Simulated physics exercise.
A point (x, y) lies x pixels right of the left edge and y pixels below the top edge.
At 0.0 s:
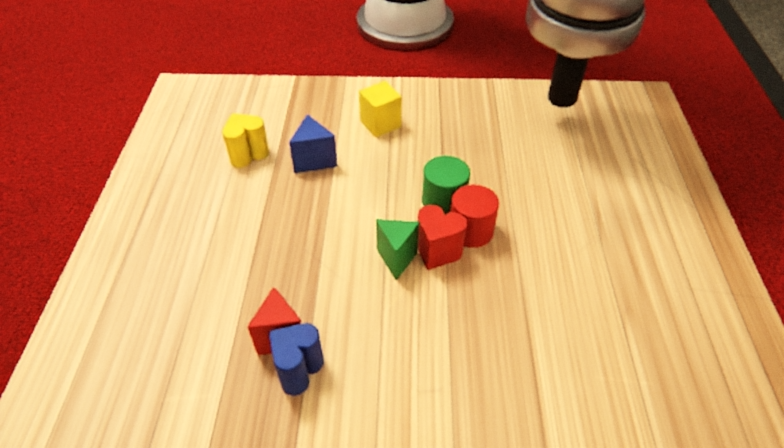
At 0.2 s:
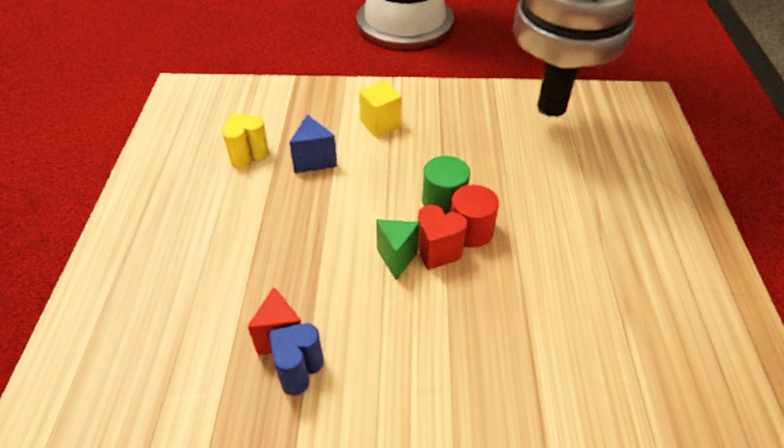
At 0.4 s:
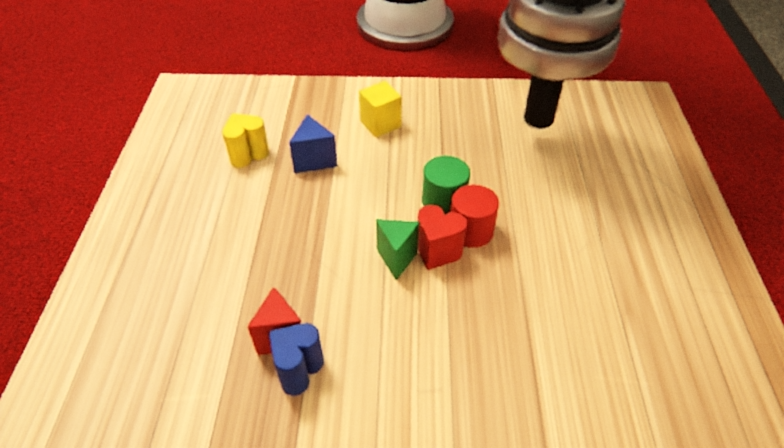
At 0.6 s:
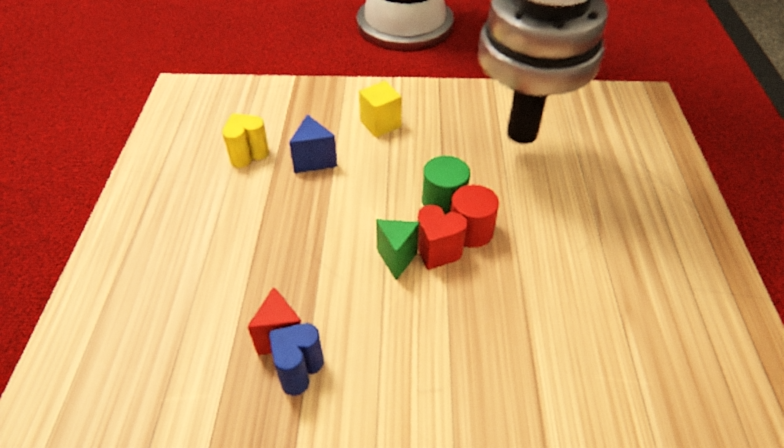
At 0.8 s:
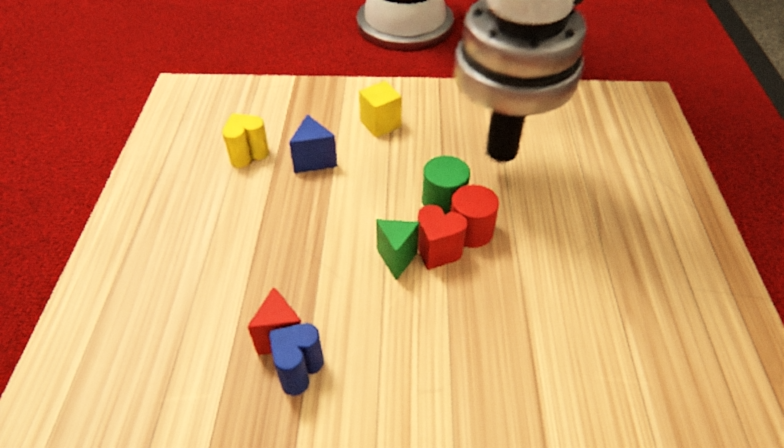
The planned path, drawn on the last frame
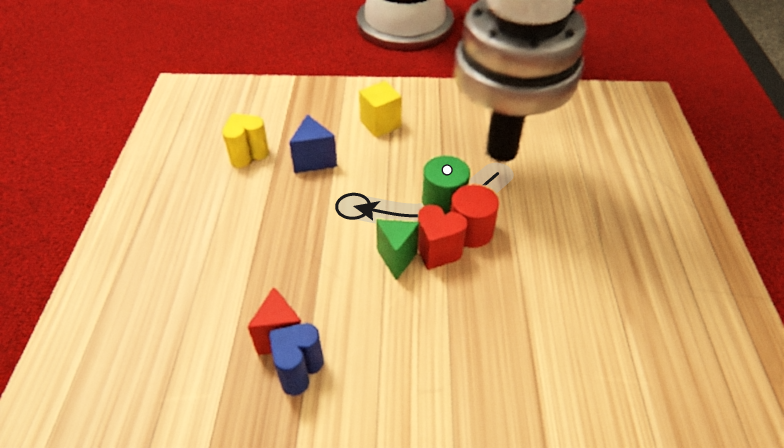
On a wooden board over red cloth, a robot arm's black peg moving left and nearer above still, coloured blocks.
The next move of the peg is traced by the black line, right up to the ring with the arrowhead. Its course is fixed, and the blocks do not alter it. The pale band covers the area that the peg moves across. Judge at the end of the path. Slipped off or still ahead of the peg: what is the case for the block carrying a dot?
When the path ends, it will sit ahead of the peg.
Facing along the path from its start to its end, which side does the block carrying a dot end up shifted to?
Right side.
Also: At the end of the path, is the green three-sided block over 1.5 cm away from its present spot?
The answer is no.
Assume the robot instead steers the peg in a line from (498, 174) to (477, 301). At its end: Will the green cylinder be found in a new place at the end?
That would be a no.
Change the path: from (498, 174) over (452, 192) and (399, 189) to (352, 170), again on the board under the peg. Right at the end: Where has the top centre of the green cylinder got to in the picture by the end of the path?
Around (398, 189).
Path on the board, from (498, 174) via (463, 202) and (410, 216), ending at (353, 206); the dot is on the green cylinder.
The first path, step by step. One third of the way, peg (465, 183); green cylinder (427, 178).
Two thirds of the way, peg (410, 196); red heart block (441, 227), turned 25° clockwise; green cylinder (368, 185); red cylinder (470, 207).
At the end, peg (352, 186); green three-sided block in place; red heart block (441, 227), turned 25° clockwise; green cylinder (310, 184); red cylinder (470, 207).
